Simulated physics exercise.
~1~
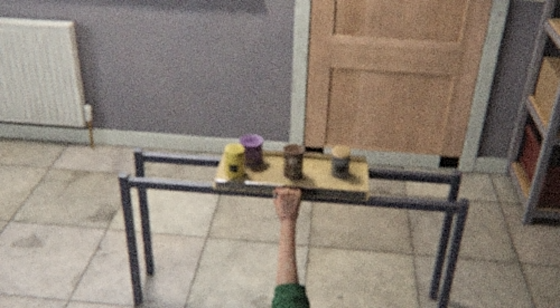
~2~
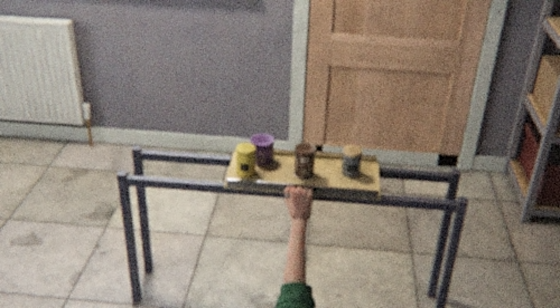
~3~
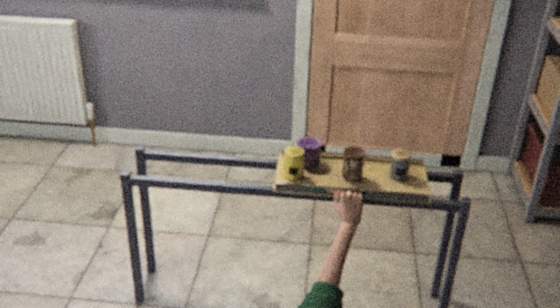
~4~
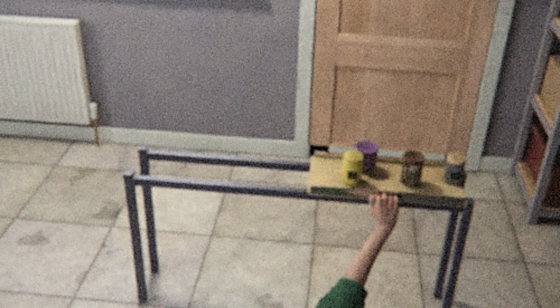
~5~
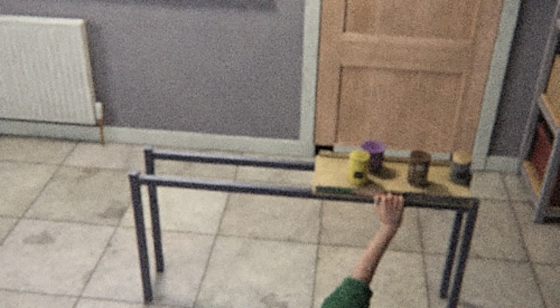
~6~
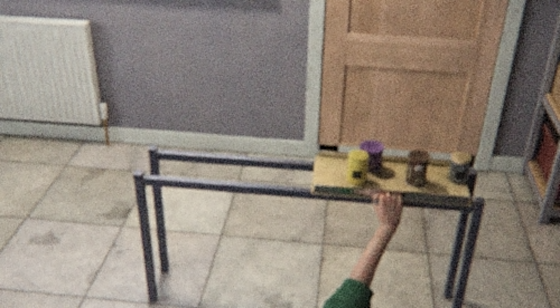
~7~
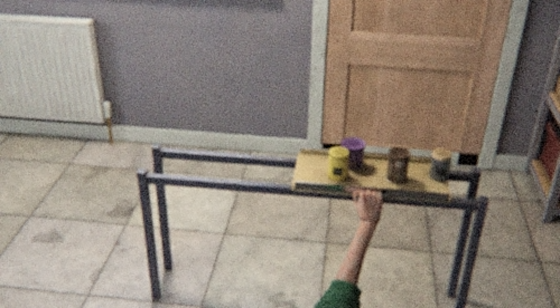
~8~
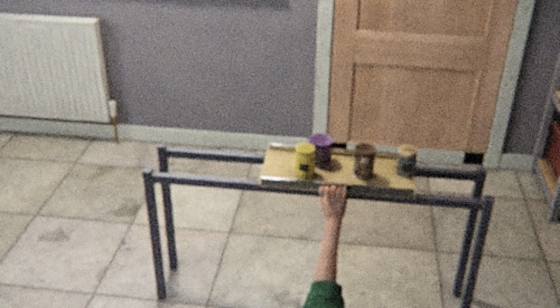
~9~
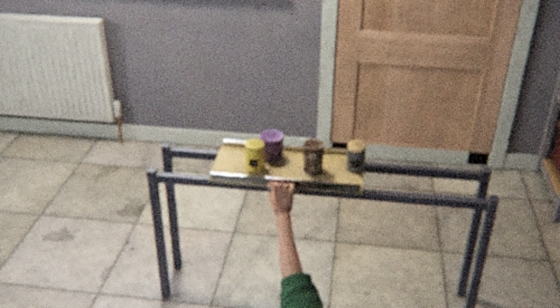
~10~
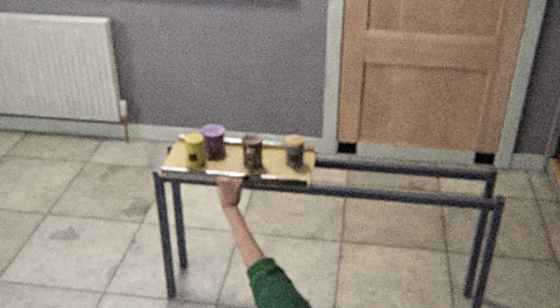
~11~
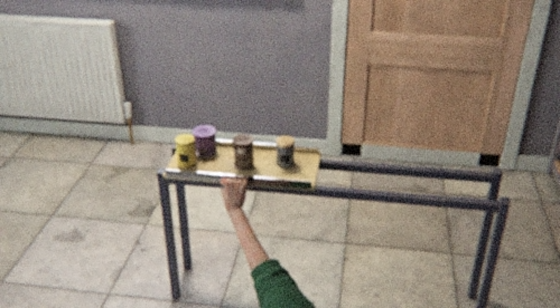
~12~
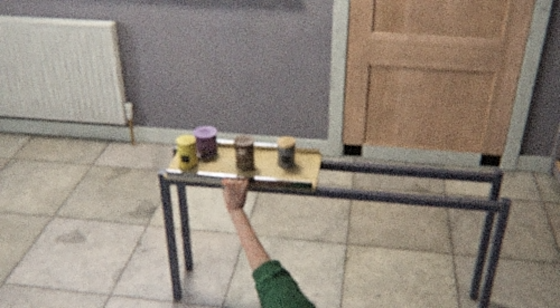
At first, a hand grips the front edge of a shallow tray resting midway along a dark metal frame, with a yellow jar, a purple tin, a brown tin and a grey jar on it. The arm, in a green sleeve, slides the tray right, slowly and then farther, until it reaches the right end. After a brief pause there, the hand draws it back left, past the middle and on to the left end. The four containers ride along, keeping close to their places. Finally the tray rests at the left, the yellow jar still upright aboard with the others.
